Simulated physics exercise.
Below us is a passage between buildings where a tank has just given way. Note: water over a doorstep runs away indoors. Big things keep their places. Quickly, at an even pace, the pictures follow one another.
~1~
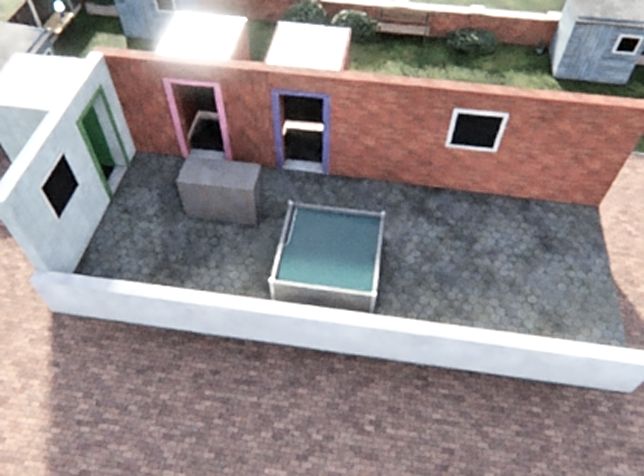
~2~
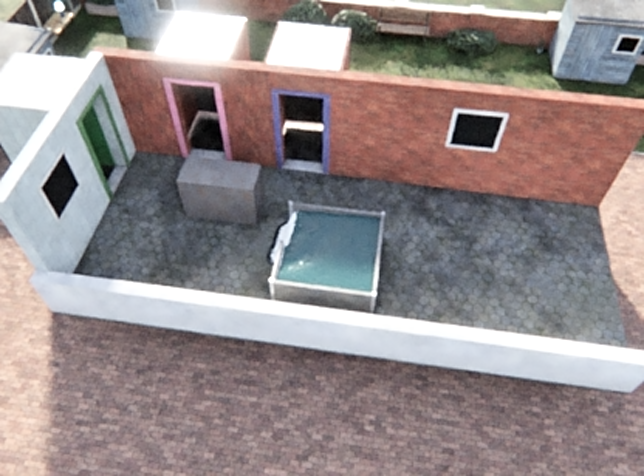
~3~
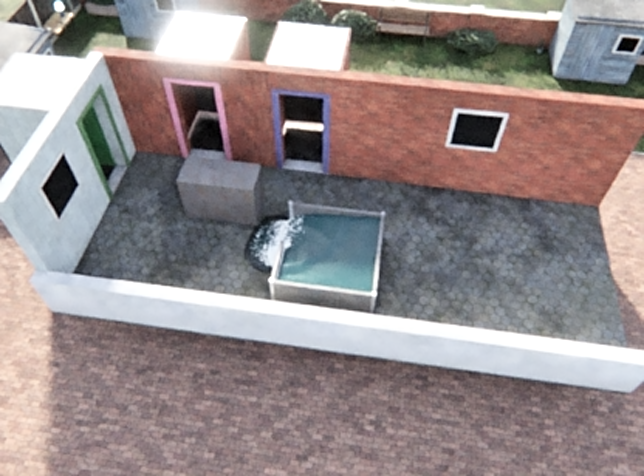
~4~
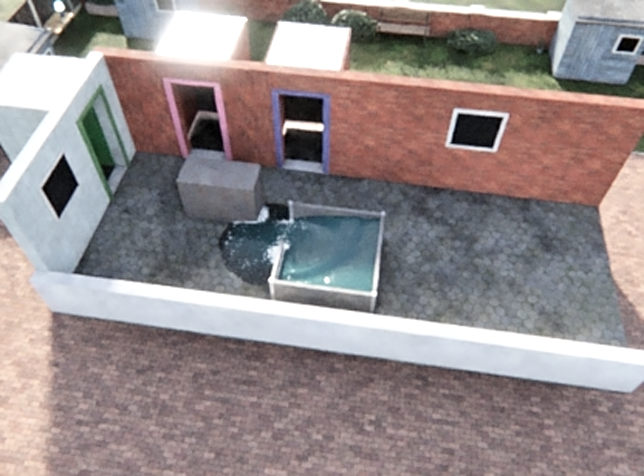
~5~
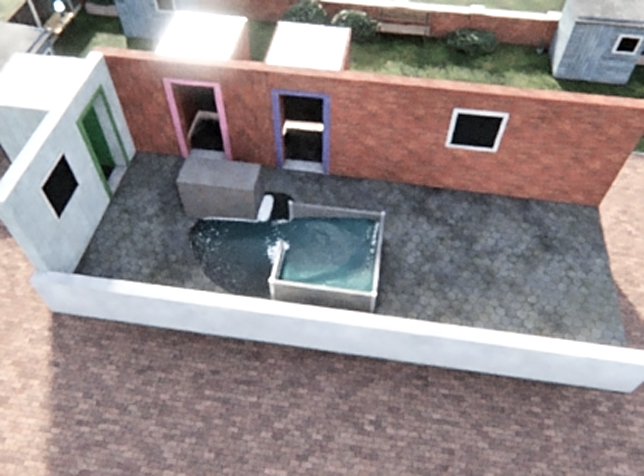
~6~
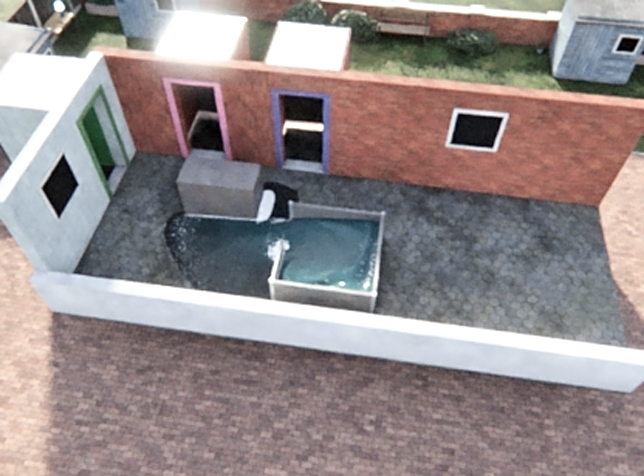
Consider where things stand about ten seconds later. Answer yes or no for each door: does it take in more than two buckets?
Pink door: Yes; green door: Yes; blue door: Yes.
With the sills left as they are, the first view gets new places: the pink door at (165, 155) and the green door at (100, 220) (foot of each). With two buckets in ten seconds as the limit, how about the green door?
Result: Green one rises above.
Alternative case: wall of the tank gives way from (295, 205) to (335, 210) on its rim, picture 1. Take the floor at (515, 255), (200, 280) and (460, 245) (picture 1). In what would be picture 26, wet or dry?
The first spot is swamped, the second spared, the third swamped.
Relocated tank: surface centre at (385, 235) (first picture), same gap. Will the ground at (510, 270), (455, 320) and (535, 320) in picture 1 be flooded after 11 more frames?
I'd say still dry for the first, still dry for the second and still dry for the third.
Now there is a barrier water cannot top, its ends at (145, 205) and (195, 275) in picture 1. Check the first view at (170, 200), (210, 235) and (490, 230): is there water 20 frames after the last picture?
Listed order: Swamped, swamped, spared.
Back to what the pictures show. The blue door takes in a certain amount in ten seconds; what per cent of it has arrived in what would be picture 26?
About 70 per cent.
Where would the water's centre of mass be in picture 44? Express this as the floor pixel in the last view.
I'd say around (237, 238).
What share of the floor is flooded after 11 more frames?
Estimate: Near 35 %.
A moment on, water covers 25 % of the floor; the pink door not reached, the green door not reached, the blue door under two buckets in.
Next, water covers 35 % of the floor; the pink door wet at the sill, nothing in, the green door under two buckets in, the blue door over two buckets in.
Then, water covers 40 % of the floor; the pink door wet at the sill, nothing in, the green door under two buckets in, the blue door far over two buckets in.
Later, water covers 60 % of the floor; the pink door under two buckets in, the green door over two buckets in, the blue door far over two buckets in.
In the end, water covers 95 % of the floor; the pink door over two buckets in, the green door far over two buckets in, the blue door far over two buckets in.
